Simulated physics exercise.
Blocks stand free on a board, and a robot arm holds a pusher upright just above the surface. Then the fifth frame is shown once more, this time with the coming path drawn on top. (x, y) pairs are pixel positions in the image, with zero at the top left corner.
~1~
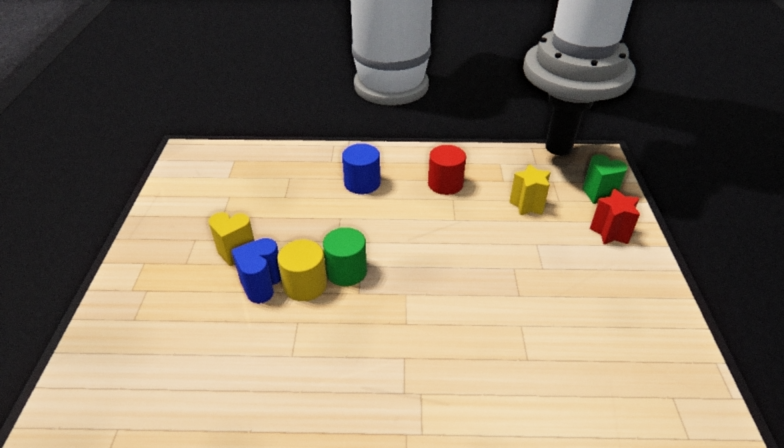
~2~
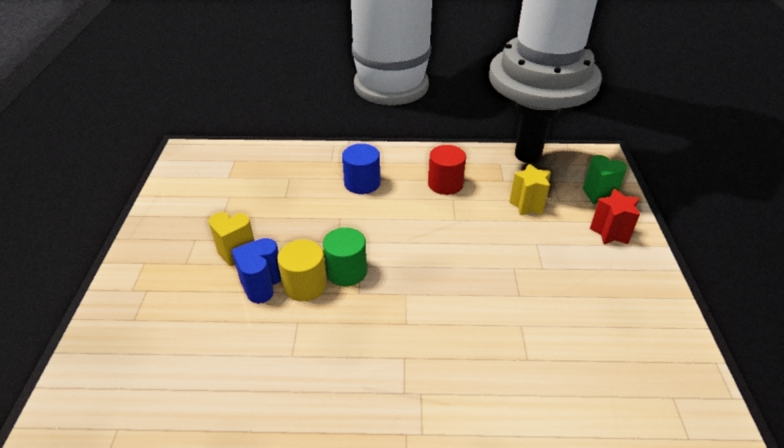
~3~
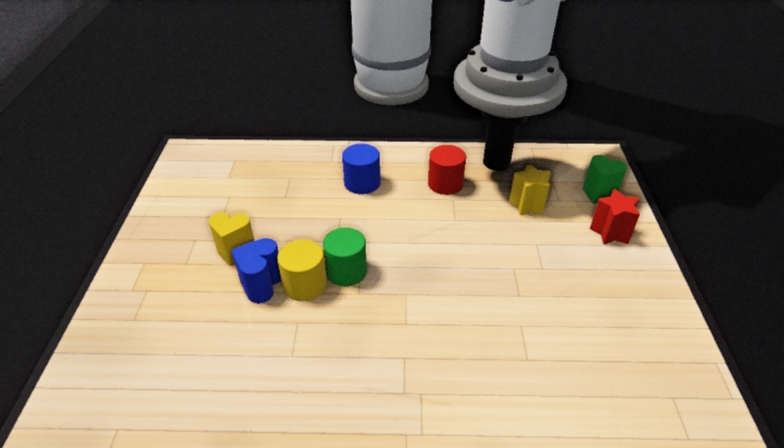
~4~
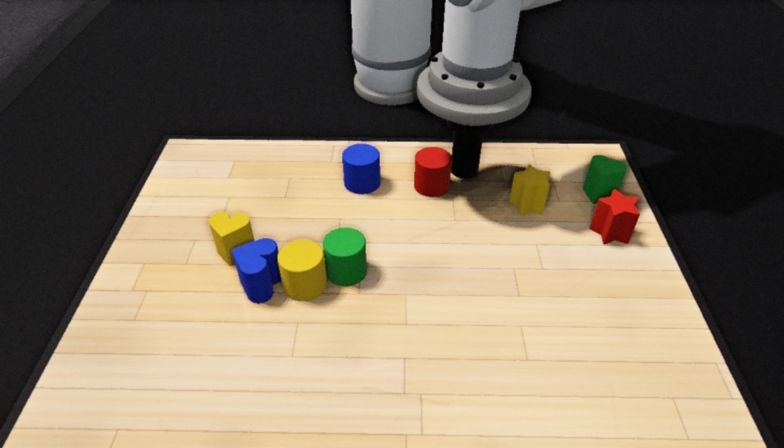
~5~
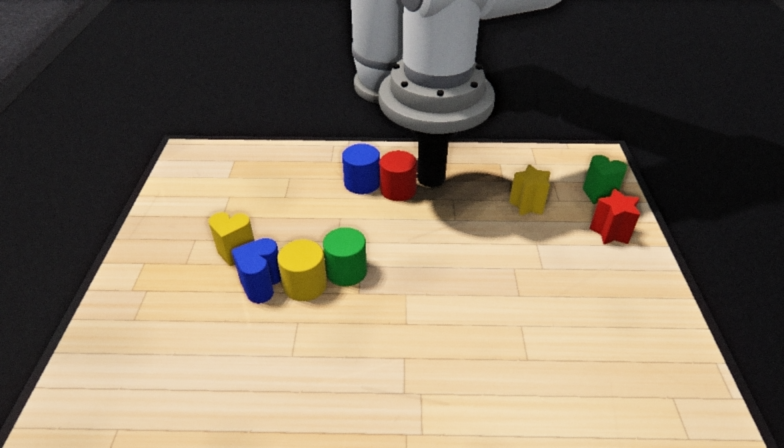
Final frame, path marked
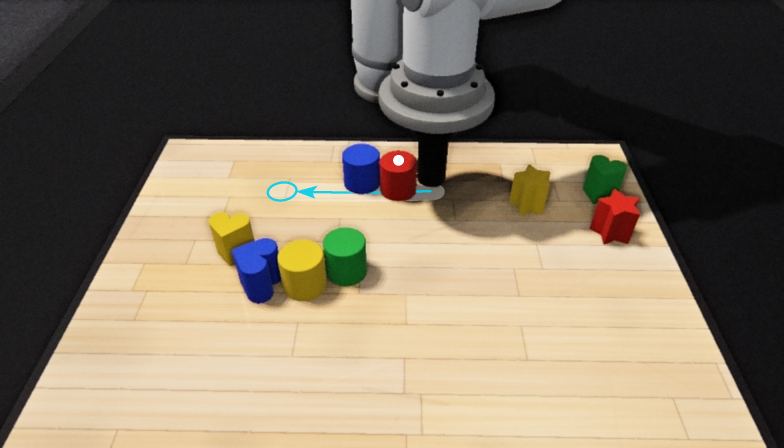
A robot arm moves left across the board and pushes the red cylinder beside the blue one.
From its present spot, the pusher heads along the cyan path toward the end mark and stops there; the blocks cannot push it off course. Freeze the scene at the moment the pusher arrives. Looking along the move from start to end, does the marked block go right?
Going by the path, no.
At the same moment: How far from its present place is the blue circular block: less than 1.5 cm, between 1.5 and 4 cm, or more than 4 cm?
Net shift: Above 4 cm.
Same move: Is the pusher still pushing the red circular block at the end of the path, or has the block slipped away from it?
The pusher will still be pushing it.
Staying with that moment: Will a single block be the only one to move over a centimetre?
No, it doesn't check out.
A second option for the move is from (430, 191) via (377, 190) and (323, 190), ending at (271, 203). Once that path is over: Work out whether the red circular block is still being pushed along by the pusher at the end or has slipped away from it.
When the path ends, it will sit ahead of the pusher.
Path on the board, from (430, 191) directly to (282, 191); the dot is on the red circular block.
On the path given first. One third of the way, pusher (381, 180); blue circular block (319, 148); red circular block (347, 163).
Two thirds of the way, pusher (330, 180); blue circular block (301, 145); red circular block (295, 168).
At the end, pusher (280, 179); blue circular block (293, 142); red circular block (247, 175).
